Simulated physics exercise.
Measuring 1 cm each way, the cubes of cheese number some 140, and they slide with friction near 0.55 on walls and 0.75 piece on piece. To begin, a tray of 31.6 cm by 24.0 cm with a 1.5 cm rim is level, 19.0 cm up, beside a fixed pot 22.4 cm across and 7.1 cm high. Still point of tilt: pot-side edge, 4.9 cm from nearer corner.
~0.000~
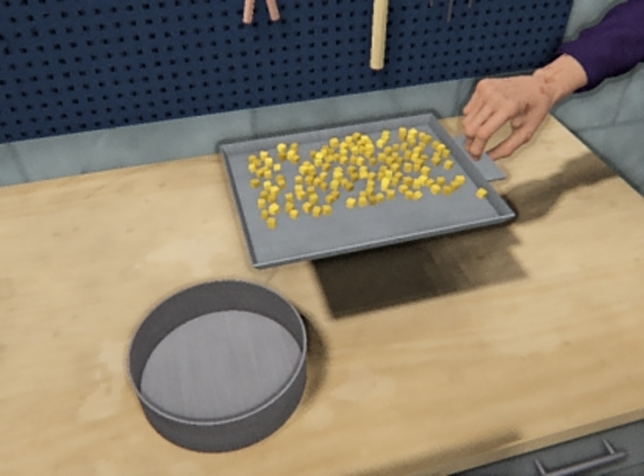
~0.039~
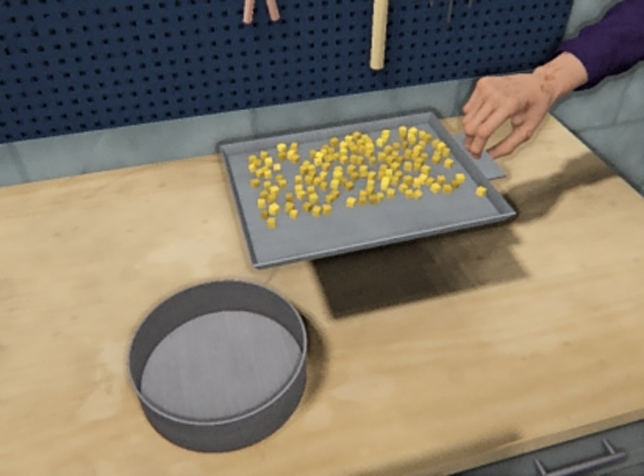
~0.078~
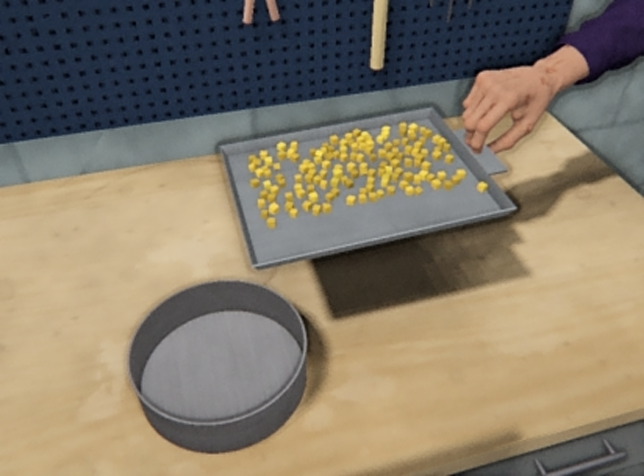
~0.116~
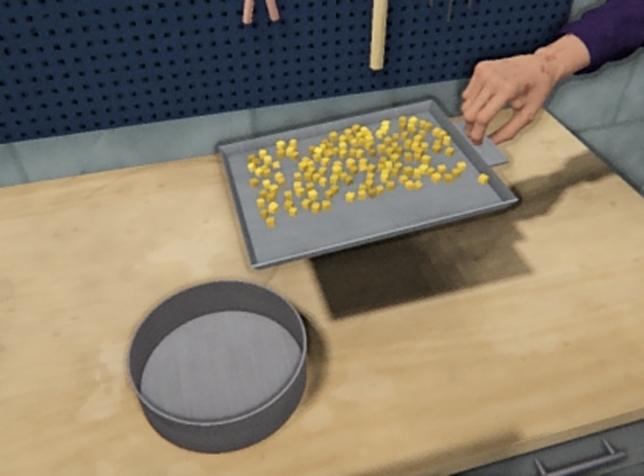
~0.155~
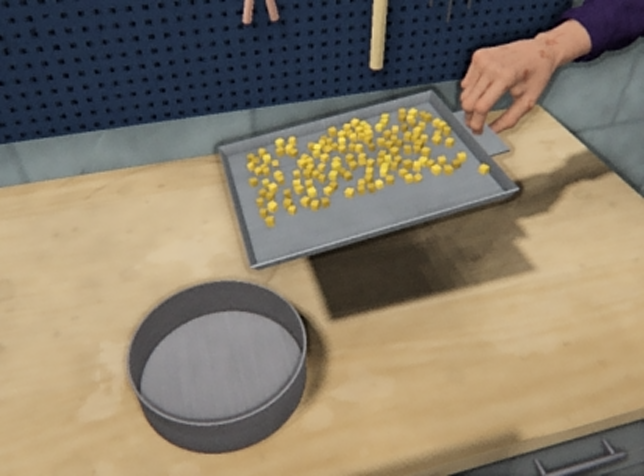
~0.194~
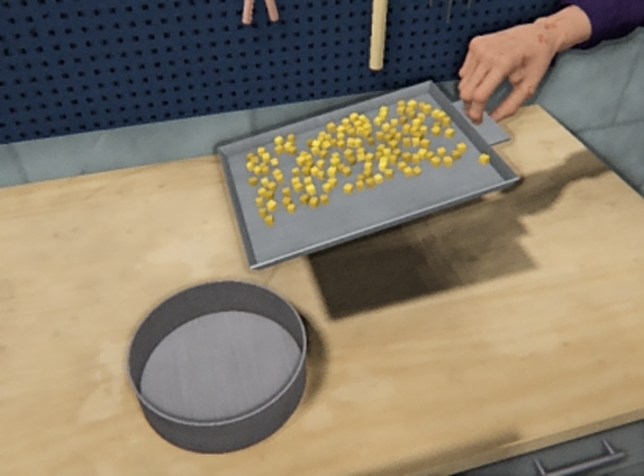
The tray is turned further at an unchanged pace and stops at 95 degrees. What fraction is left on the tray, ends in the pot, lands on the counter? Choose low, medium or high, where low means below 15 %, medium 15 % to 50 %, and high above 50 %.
Shares - tray: Low, pot: Medium, counter: High.
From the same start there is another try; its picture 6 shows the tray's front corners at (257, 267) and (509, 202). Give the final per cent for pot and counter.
That works out as pot 70 and counter 30.
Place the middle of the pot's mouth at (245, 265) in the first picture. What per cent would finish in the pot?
65 %.
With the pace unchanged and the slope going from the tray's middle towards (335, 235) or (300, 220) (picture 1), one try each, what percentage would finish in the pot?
First try: About 75 percent; second try: About 95 percent.
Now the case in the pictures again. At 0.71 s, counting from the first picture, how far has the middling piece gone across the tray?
By then it sits near 7 cm from where it began.
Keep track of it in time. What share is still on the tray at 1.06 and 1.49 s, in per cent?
The figures go 10 and then 0.
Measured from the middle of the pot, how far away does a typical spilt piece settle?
Some 22 centimetres.
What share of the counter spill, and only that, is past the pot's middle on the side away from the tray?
Some 90 per cent.
After 0.71 s, tilt 51 degrees; the tray holds 100 %, the pot 0 %.
Then, at 1.06 s, tilt 78 degrees; the tray holds 10 %, the pot 15 %.
Then, at 1.49 s, tilt 95 degrees; the tray holds 0 %, the pot 25 %.
At rest (2.3 s), tray 0 %, pot 25 %, counter 75 %.
